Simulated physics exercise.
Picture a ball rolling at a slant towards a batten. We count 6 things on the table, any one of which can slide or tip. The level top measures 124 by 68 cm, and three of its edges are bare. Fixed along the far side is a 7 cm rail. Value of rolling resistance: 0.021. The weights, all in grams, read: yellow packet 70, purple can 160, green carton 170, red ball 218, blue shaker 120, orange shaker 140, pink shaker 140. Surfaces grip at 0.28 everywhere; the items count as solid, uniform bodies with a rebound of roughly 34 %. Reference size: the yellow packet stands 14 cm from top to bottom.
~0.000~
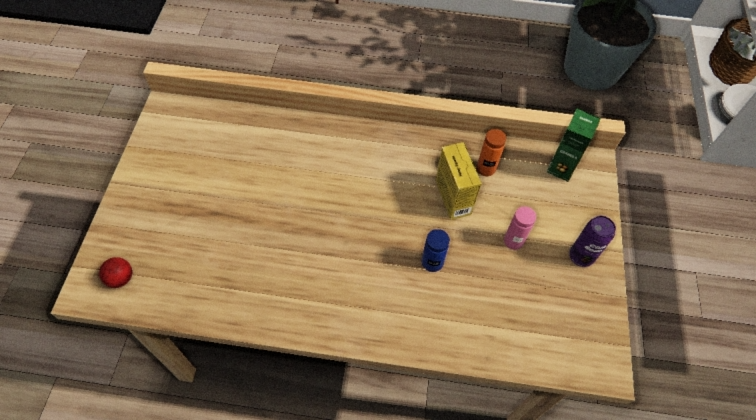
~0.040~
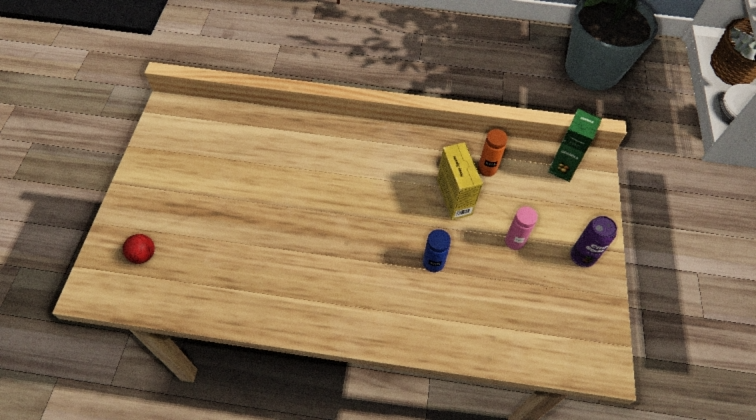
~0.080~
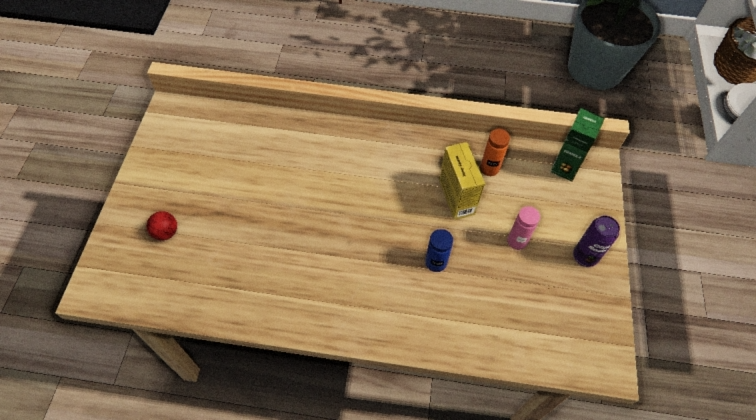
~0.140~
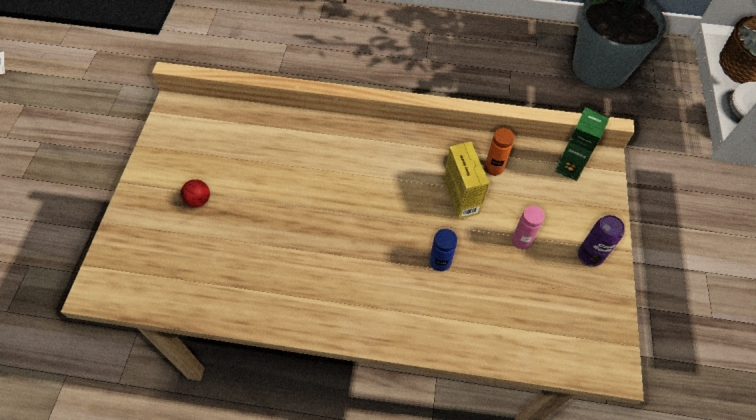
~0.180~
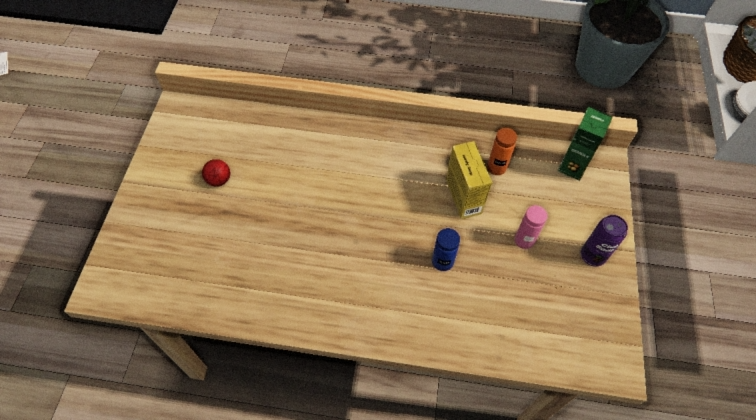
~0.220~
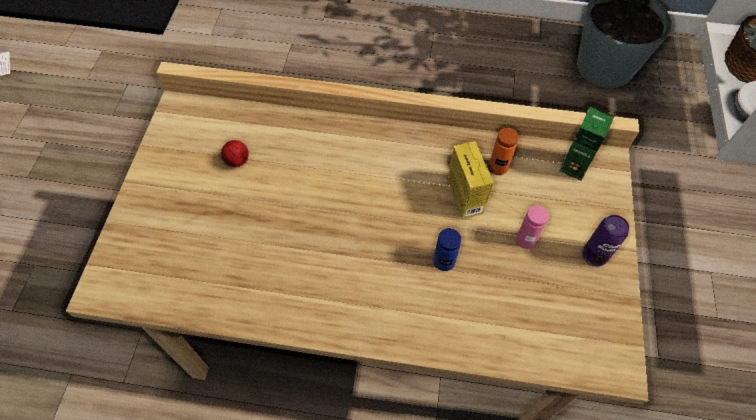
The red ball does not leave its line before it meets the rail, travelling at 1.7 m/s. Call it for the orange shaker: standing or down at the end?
Standing.
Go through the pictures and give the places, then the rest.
The first picture shows red ball (116, 273); orange shaker (491, 153).
The second picture shows red ball (139, 249); green carton (574, 147).
The third picture shows red ball (162, 226); pink shaker (523, 229).
The fourth picture shows red ball (196, 193); purple can (600, 242).
The fifth picture shows red ball (216, 173); blue shaker (446, 250).
The sixth picture shows red ball (235, 154); orange shaker (503, 152).
After 0.72 s, red ball near (334, 157).
After 1.52 s, red ball near (451, 235).
At rest (3.5 s), all 6 in place, give or take 4 cm. Seen from the same camera at the end, orange shaker near (503, 152).
